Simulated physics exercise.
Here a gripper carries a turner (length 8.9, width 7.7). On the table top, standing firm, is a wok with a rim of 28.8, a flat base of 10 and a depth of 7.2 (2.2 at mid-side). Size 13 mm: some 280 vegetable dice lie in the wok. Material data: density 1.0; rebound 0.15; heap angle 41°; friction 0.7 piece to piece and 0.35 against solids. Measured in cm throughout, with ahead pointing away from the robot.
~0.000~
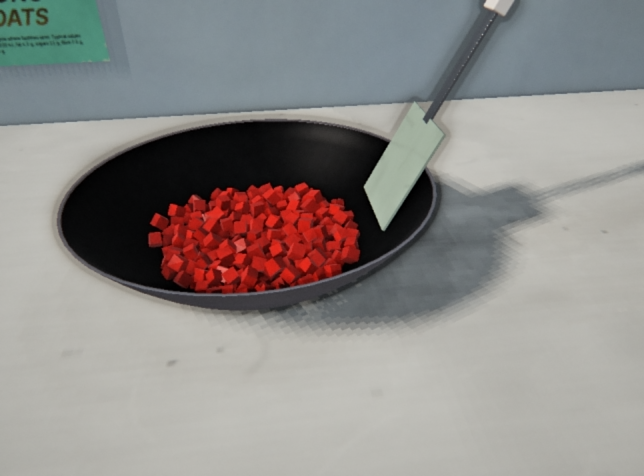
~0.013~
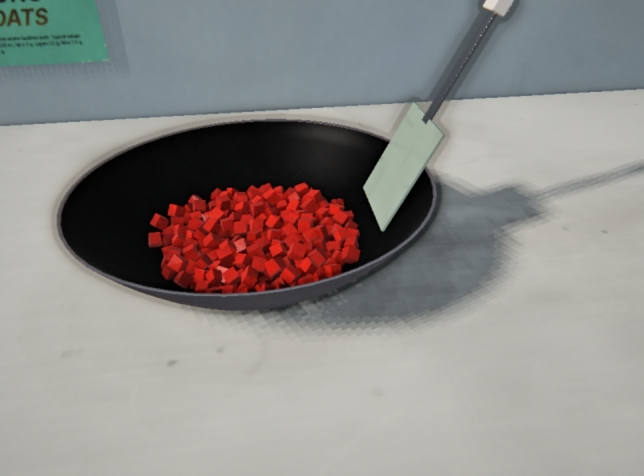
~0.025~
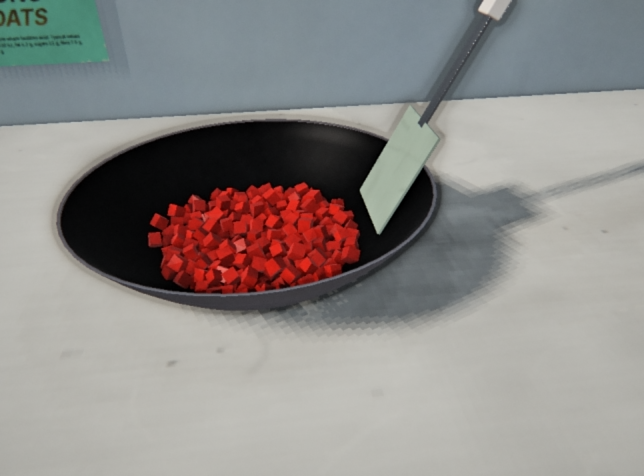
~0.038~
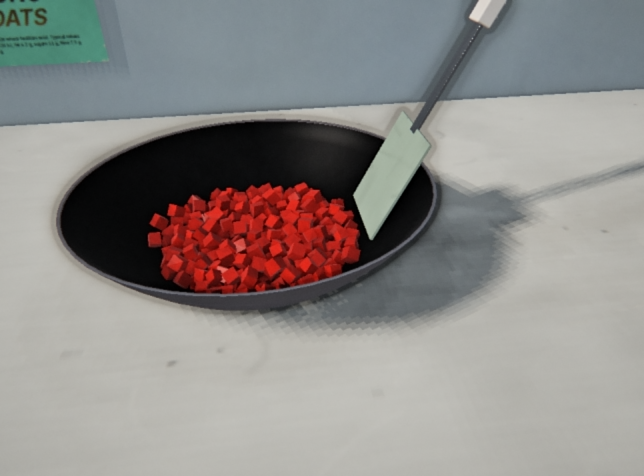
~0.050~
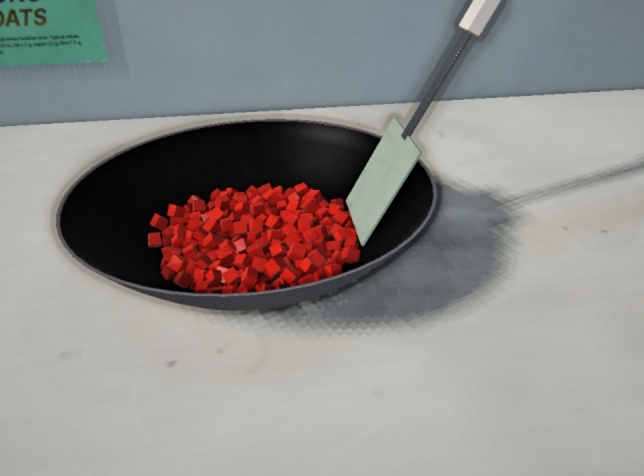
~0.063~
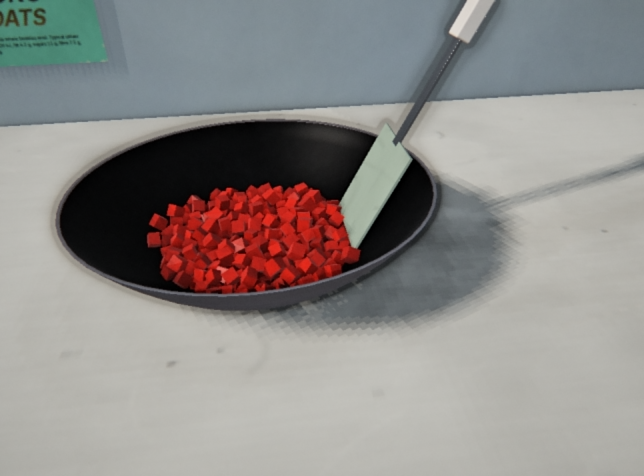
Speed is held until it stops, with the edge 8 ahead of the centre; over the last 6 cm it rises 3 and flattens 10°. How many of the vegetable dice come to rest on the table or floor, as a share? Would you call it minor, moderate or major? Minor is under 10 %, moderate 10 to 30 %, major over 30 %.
I would call it moderate.
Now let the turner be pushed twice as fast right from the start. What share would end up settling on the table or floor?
Estimated share: Some 45 %.
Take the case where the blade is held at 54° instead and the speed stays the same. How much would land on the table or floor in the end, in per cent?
In that case around 20 per cent.
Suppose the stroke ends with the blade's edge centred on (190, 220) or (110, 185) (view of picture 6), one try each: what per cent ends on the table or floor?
The two tries give near 5 and near 50 in a hundred.
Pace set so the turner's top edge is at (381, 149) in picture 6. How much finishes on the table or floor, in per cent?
Near 25 in a hundred.
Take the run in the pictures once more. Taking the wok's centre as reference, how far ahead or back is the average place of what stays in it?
It rests close to 4.5 centimetres ahead of centre.
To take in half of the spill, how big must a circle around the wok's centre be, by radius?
That distance comes to about 22 cm.
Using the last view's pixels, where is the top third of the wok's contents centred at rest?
(132, 223).
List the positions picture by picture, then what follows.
In the first picture, turner top edge at (429, 117), sloping 62°; upper third of the load around (256, 229), from x 155 to 350, top at y 190; 283 in the wok.
In the second picture, turner top edge at (428, 117), sloping 62°; upper third of the load around (256, 229), from x 155 to 350, top at y 190.
In the third picture, turner top edge at (424, 121), sloping 62°; upper third of the load around (256, 229), from x 155 to 350, top at y 190.
In the fourth picture, turner top edge at (416, 127), sloping 62°; upper third of the load around (256, 230), from x 155 to 350, top at y 190.
In the fifth picture, turner top edge at (407, 134), sloping 62°; upper third of the load around (256, 230), from x 155 to 350, top at y 190.
In the sixth picture, turner top edge at (398, 140), sloping 62°; upper third of the load around (254, 229), from x 155 to 350, top at y 190; 283 in the wok.
By 0.17 s, sloping 62°, highest piece 7 above the table; 283 in the wok.
By 0.28 s, sloping 59°, highest piece 10 above the table; 273 in the wok, 10 on the blade or in flight.
By 0.53 s, sloping 52°, highest piece 8 above the table; 220 in the wok, 61 on the table or floor, 2 on the blade or in flight.
By 1.58 s, sloping 52°, highest piece 8 above the table; 220 in the wok, 63 on the table or floor.
Final count, 220 in the wok, 63 on the table or floor. That is 22 % on the table or floor.
